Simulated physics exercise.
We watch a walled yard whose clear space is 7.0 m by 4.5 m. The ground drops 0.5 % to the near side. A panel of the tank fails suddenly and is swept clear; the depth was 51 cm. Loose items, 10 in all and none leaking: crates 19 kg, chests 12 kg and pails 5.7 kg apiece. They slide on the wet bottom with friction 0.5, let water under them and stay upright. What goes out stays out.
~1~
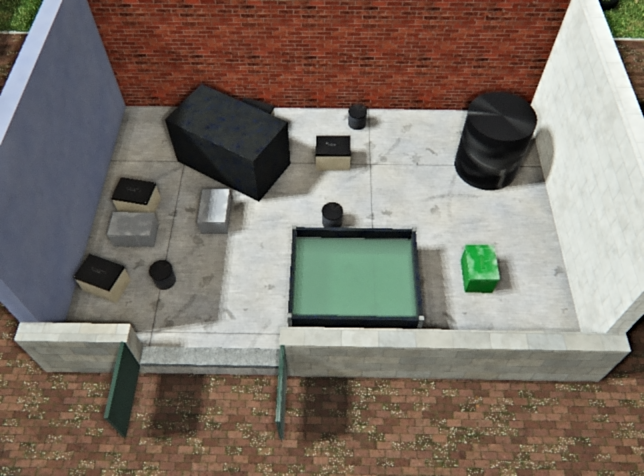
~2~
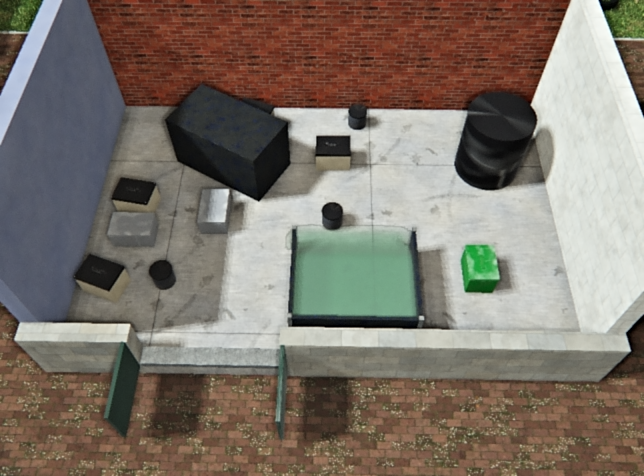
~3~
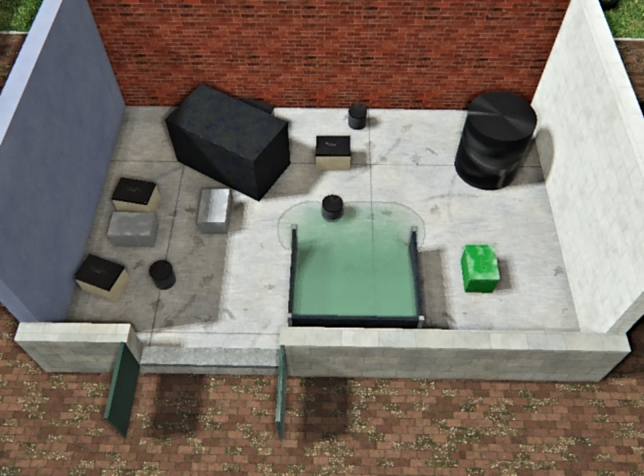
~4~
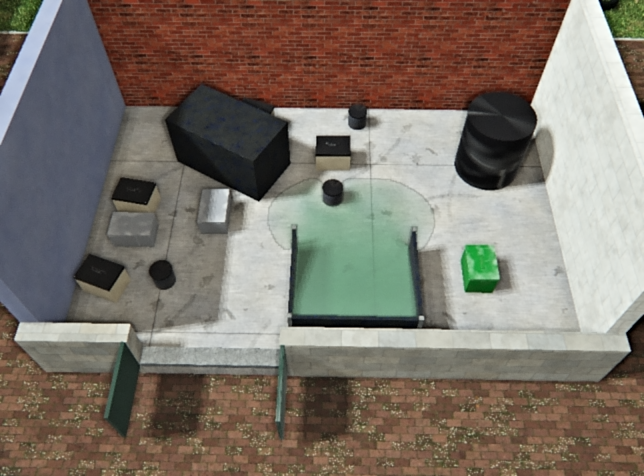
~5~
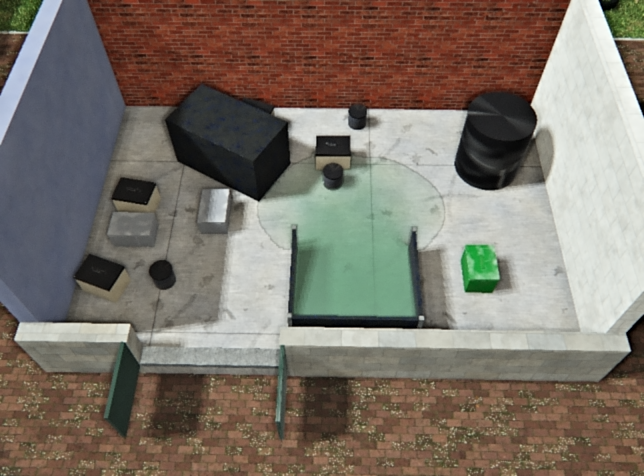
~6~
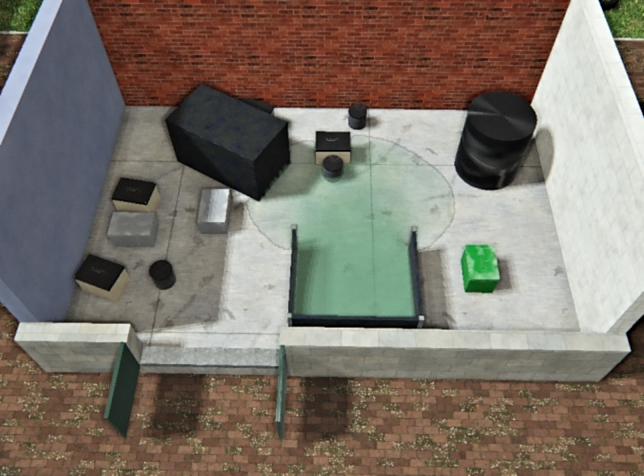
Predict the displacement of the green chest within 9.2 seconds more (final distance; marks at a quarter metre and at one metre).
Green chest slides a little.
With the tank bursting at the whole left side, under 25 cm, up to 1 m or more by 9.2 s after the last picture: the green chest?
In that case the green chest barely shifts.
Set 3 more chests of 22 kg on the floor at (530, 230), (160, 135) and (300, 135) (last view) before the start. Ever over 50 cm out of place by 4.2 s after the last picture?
In that order: Under, under, over.
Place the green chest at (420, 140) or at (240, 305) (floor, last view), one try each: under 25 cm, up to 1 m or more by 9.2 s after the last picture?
In that order: It travels far; it stays put.
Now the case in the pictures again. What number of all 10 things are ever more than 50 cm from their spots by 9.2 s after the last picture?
3 of them.
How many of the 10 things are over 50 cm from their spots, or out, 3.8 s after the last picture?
I count 2.
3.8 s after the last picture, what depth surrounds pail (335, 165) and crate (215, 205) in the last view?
Roughly 8 and 2 cm.
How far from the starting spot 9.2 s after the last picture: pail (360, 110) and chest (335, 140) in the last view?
In that order: 40 cm, 100 cm.
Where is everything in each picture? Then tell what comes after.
The green chest at (482, 262), on the bottom; 2.1 m2 under water; 0 of 10 have shifted, in the first frame.
The green chest at (482, 262), on the bottom; water covers 2.9 m2; 0 of 10 have shifted, in the second frame.
The green chest at (482, 262) rests on the ground; 3.8 m2 under water; 1 of 10 have shifted, in the third frame.
The green chest at (482, 262), on the bottom; water covers 4.9 m2; 1 of 10 have shifted, in the fourth frame.
The green chest at (482, 262) rests on the ground; 6.2 m2 under water; 1 of 10 have shifted, in the fifth frame.
The green chest at (482, 262) rests on the ground; 7.3 m2 under water; 2 of 10 have shifted, in the sixth frame.
Then, 1.2 s after the last picture the green chest is near (482, 262), 0.0 m from its start, aground; 0 of 10 are out; 3 afloat.
Then, 3.8 s after the last picture the green chest is near (482, 262), 0.0 m from its start, aground; 0 of 10 are out; 4 afloat.
Then, 6.2 s after the last picture the green chest is near (482, 263), 0.0 m from its start, aground; 0 of 10 are out; 1 afloat.
Then, 9.2 s after the last picture the green chest is near (518, 259), 0.5 m from its start, afloat; 0 of 10 are out; 1 afloat.
